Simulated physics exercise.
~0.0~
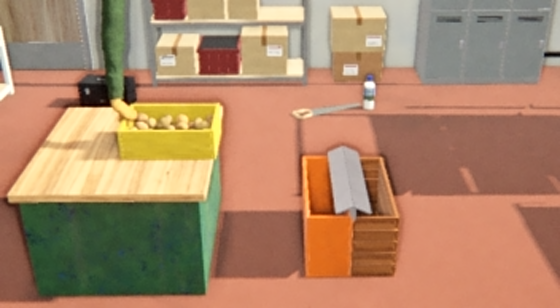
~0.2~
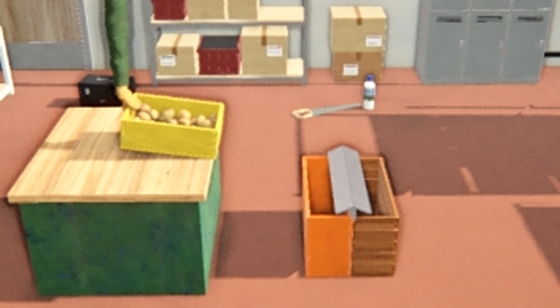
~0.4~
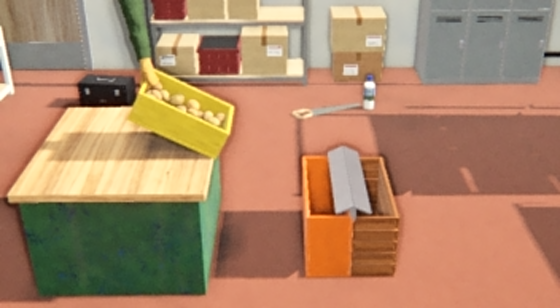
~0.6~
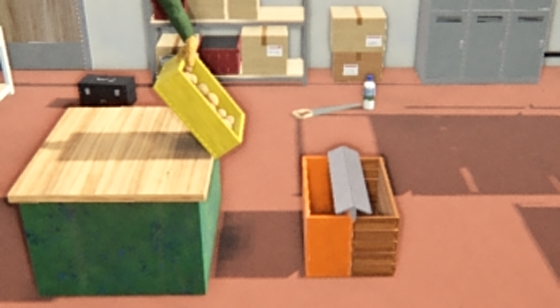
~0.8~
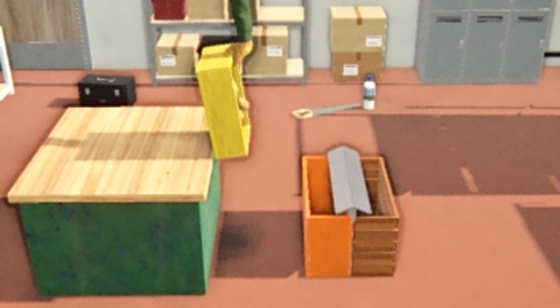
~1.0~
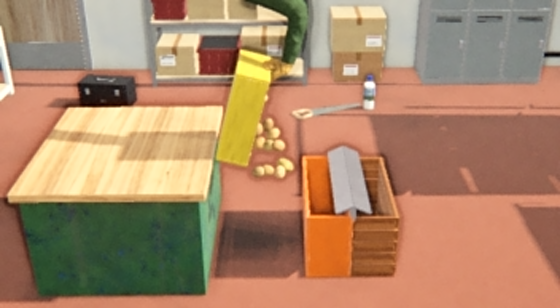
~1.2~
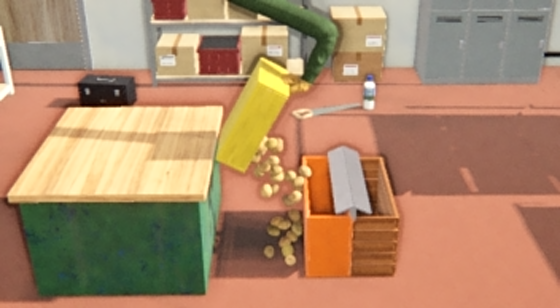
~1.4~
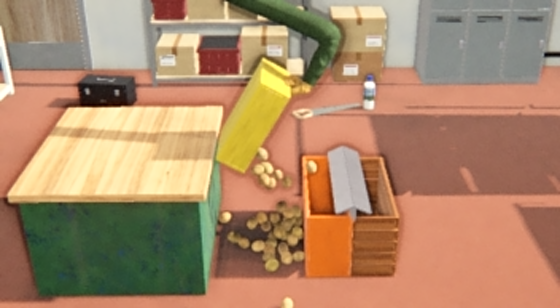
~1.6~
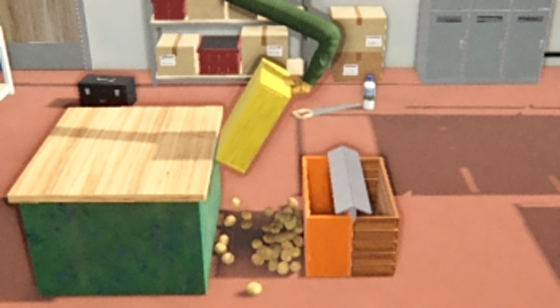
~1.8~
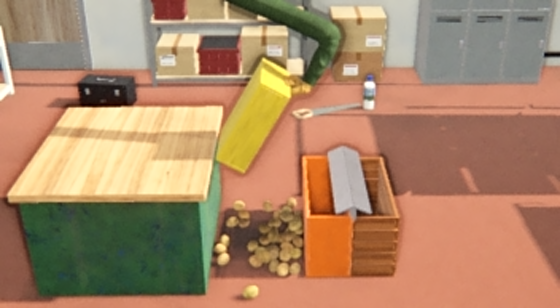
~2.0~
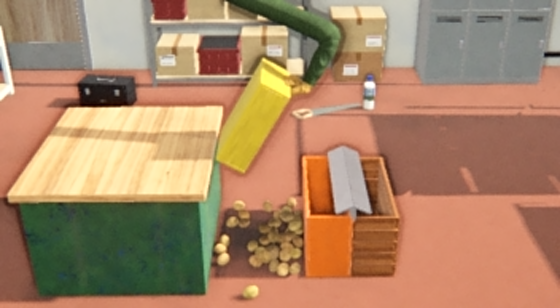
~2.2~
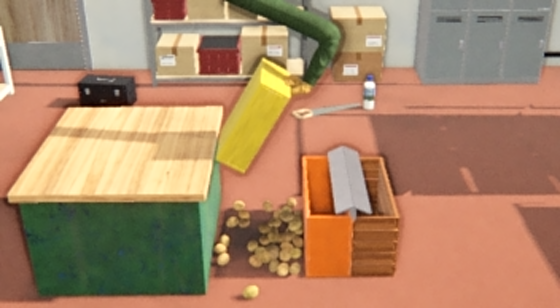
The footage shows a green arm tipping a yellow box of small, round tan pieces off a wooden-topped green bench until it hangs steeply upended, spilling them onto the floor, where they settle in a scattered pile between the bench and the orange trough.
